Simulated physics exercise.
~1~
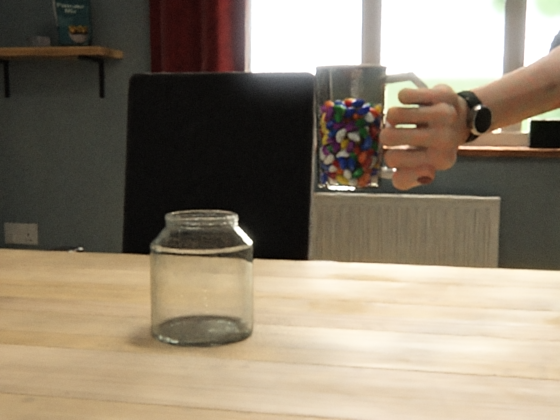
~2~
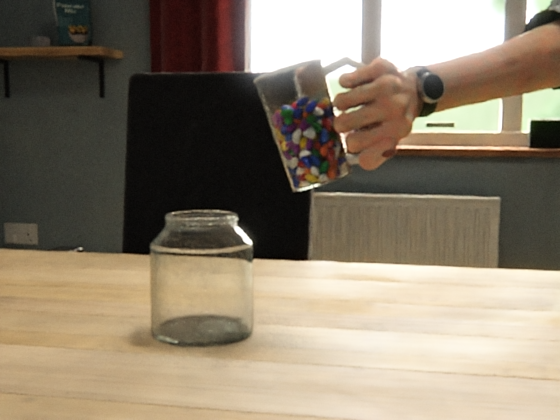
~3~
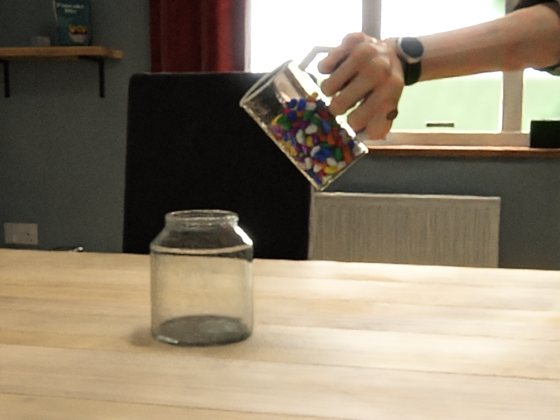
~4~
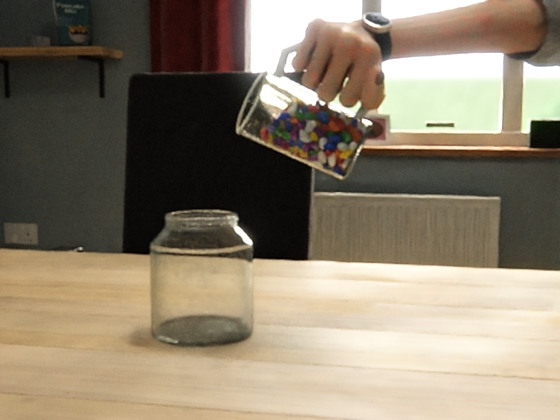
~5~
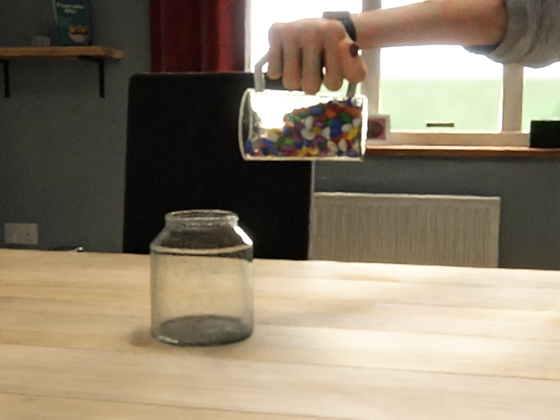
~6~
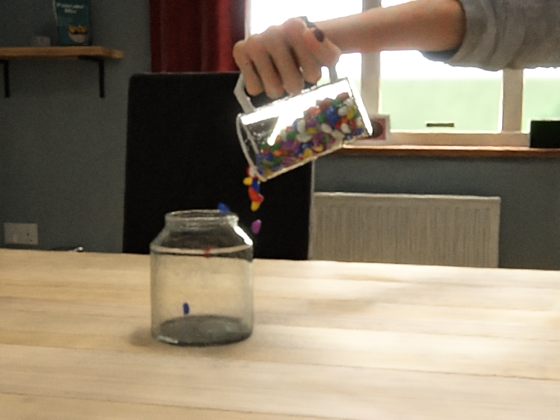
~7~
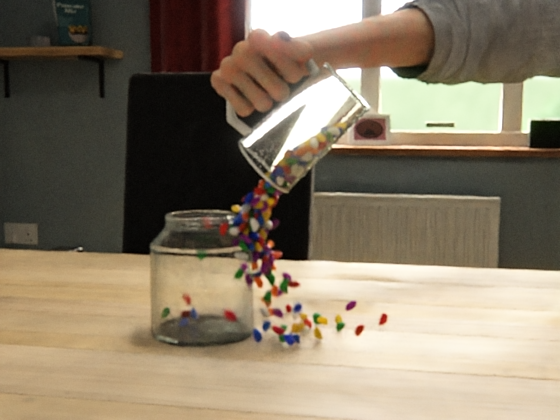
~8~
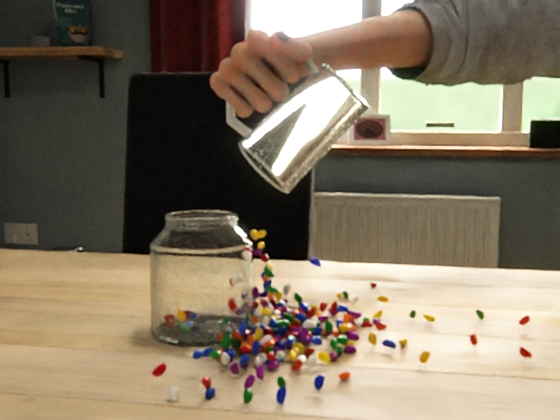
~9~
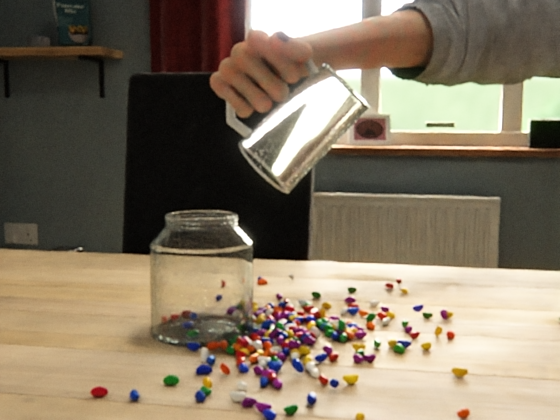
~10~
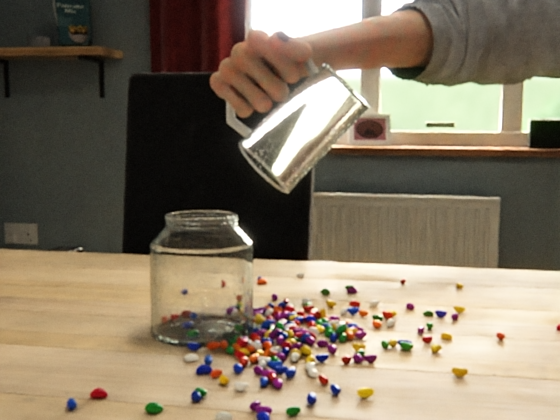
At a wooden table in a room with a window, a hand tips a clear mug of colourful jelly beans above an empty glass jar until it is empty; a few land inside, but most spill beside the jar and scatter across the tabletop.
